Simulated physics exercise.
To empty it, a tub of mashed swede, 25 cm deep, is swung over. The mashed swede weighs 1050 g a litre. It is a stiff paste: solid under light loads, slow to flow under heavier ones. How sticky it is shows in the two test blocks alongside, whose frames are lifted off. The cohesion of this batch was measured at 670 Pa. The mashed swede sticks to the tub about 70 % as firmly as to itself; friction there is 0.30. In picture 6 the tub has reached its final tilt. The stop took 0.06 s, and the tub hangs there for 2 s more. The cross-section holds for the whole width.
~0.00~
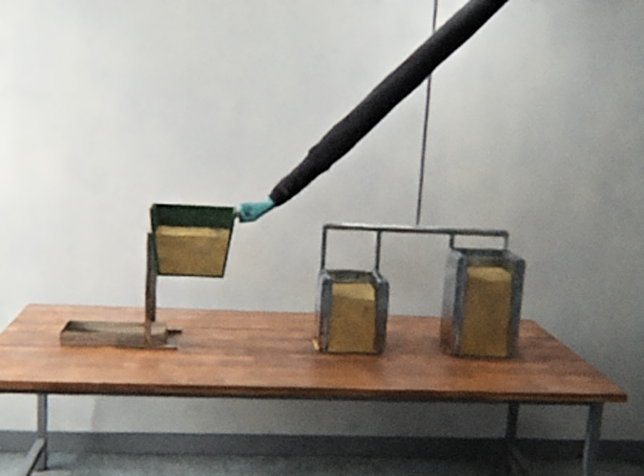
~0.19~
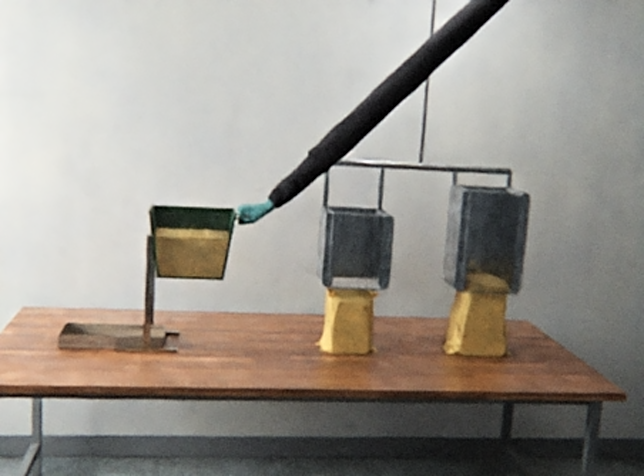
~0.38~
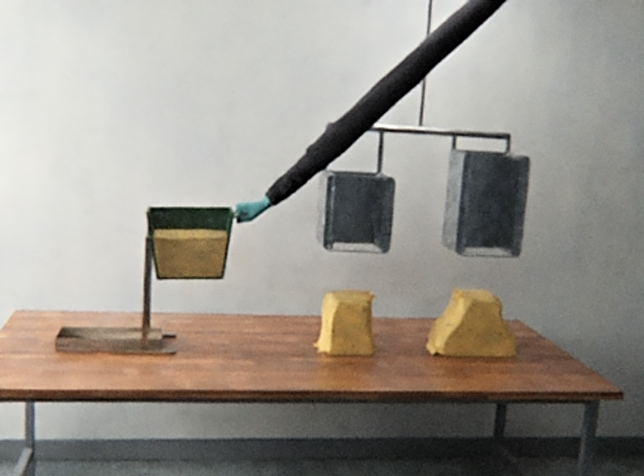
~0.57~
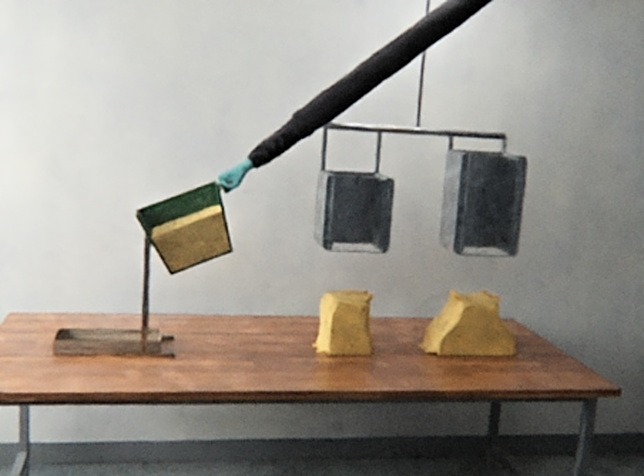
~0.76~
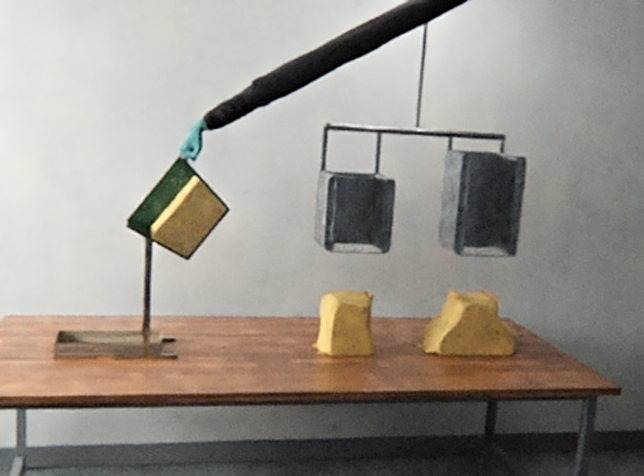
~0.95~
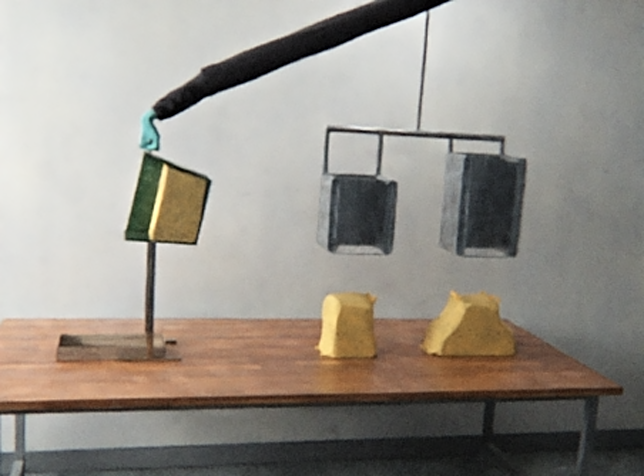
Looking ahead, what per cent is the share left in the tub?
About 100 %.
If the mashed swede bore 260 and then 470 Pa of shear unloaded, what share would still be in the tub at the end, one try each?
In that order: 55 %, 80 %.
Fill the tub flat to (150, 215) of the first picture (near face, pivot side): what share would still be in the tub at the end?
Then about 65 %.
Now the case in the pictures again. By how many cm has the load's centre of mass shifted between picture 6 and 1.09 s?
Roughly 2 cm.
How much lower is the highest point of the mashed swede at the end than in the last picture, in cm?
Some 5 cm.
By 1.09 s, the tub is at 79 degrees and holds 100 %.
By 1.26 s, the tub is at 79 degrees and holds 100 %.
By 1.43 s, the tub is at 79 degrees and holds 100 %.
By 1.60 s, the tub is at 79 degrees and holds 100 %.
By 2.95 s, at the end, the tub is at 79 degrees and holds 100 %.
